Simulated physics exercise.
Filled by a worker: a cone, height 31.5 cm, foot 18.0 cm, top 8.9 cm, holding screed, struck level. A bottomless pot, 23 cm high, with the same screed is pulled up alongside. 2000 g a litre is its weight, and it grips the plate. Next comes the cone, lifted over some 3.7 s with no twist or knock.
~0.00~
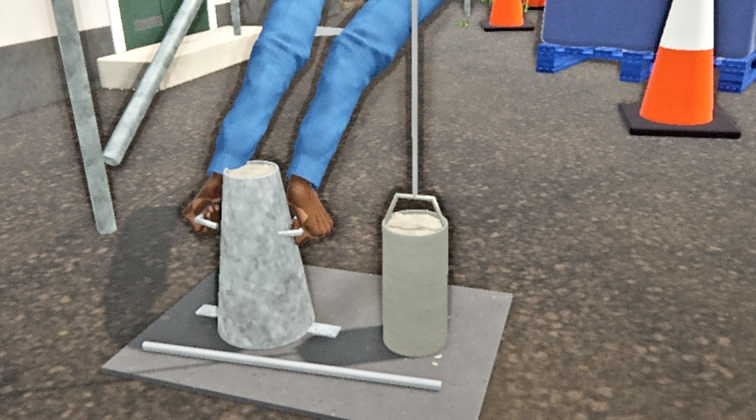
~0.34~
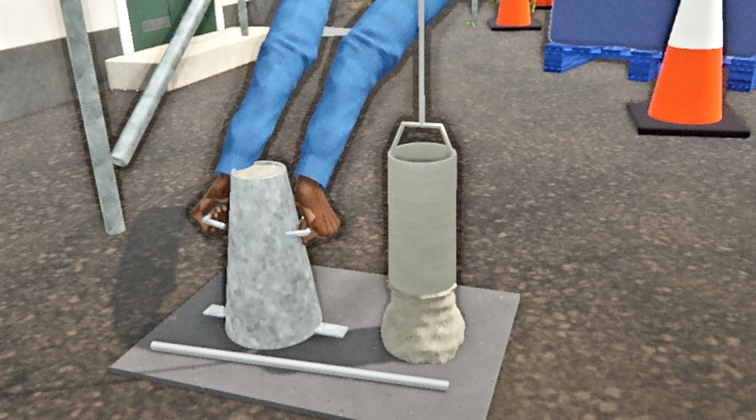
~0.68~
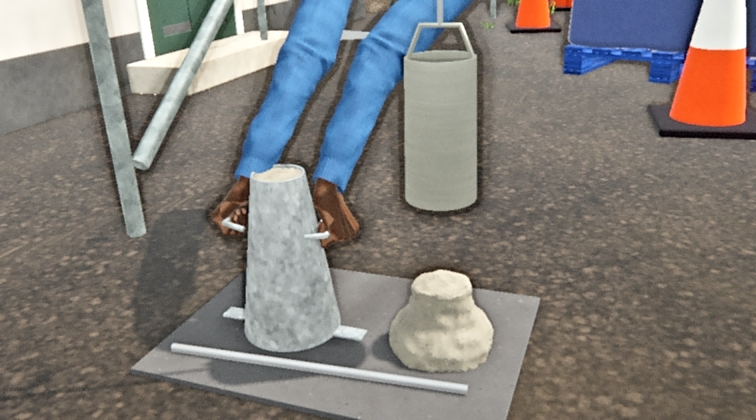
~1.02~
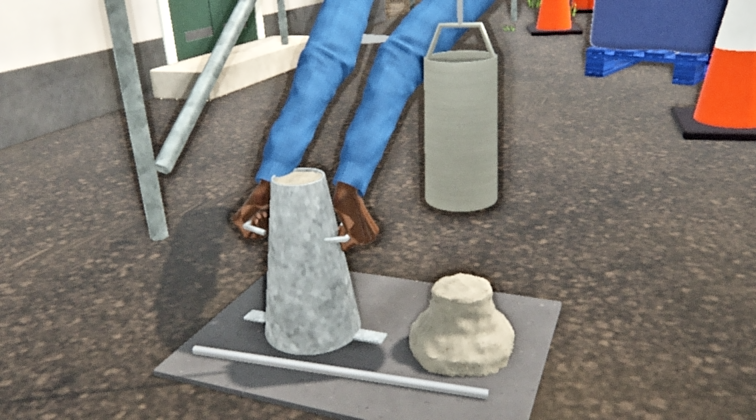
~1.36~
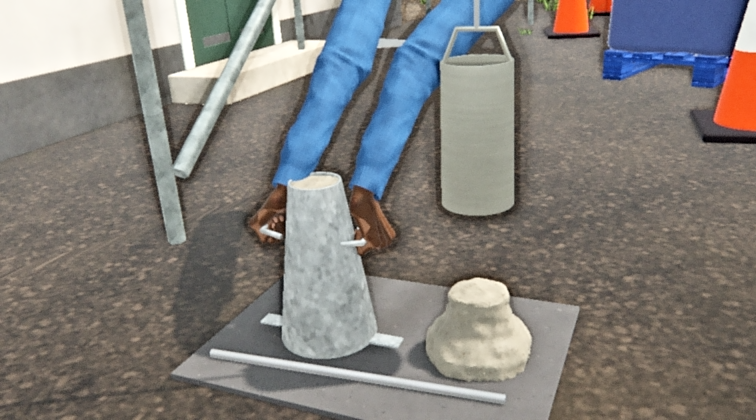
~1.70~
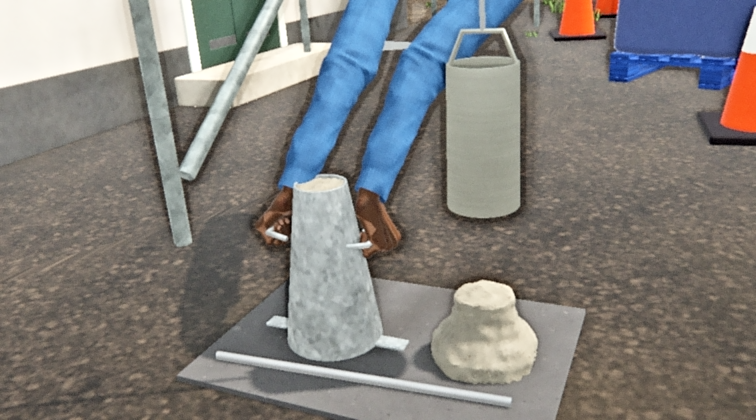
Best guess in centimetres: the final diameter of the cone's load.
26 cm.
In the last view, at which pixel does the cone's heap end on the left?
That point lies close to (269, 344) in the last picture.
By 2.6 s, the cone is up 7.0 cm; the screed has come down 9.7 cm to 22 cm and is 24 cm wide.
By 3.6 s, the cone is up 20 cm; the screed has come down 13 cm to 19 cm and is 26 cm wide.
By 4.5 s, the cone is up 32 cm; the screed has come down 13 cm to 19 cm and is 26 cm wide.
By 5.6 s, the cone is clear; the screed has come down 13 cm to 19 cm and is 26 cm wide.
By 6.1 s, at rest, the cone is clear; the screed has come down 13 cm to 19 cm and is 26 cm wide.
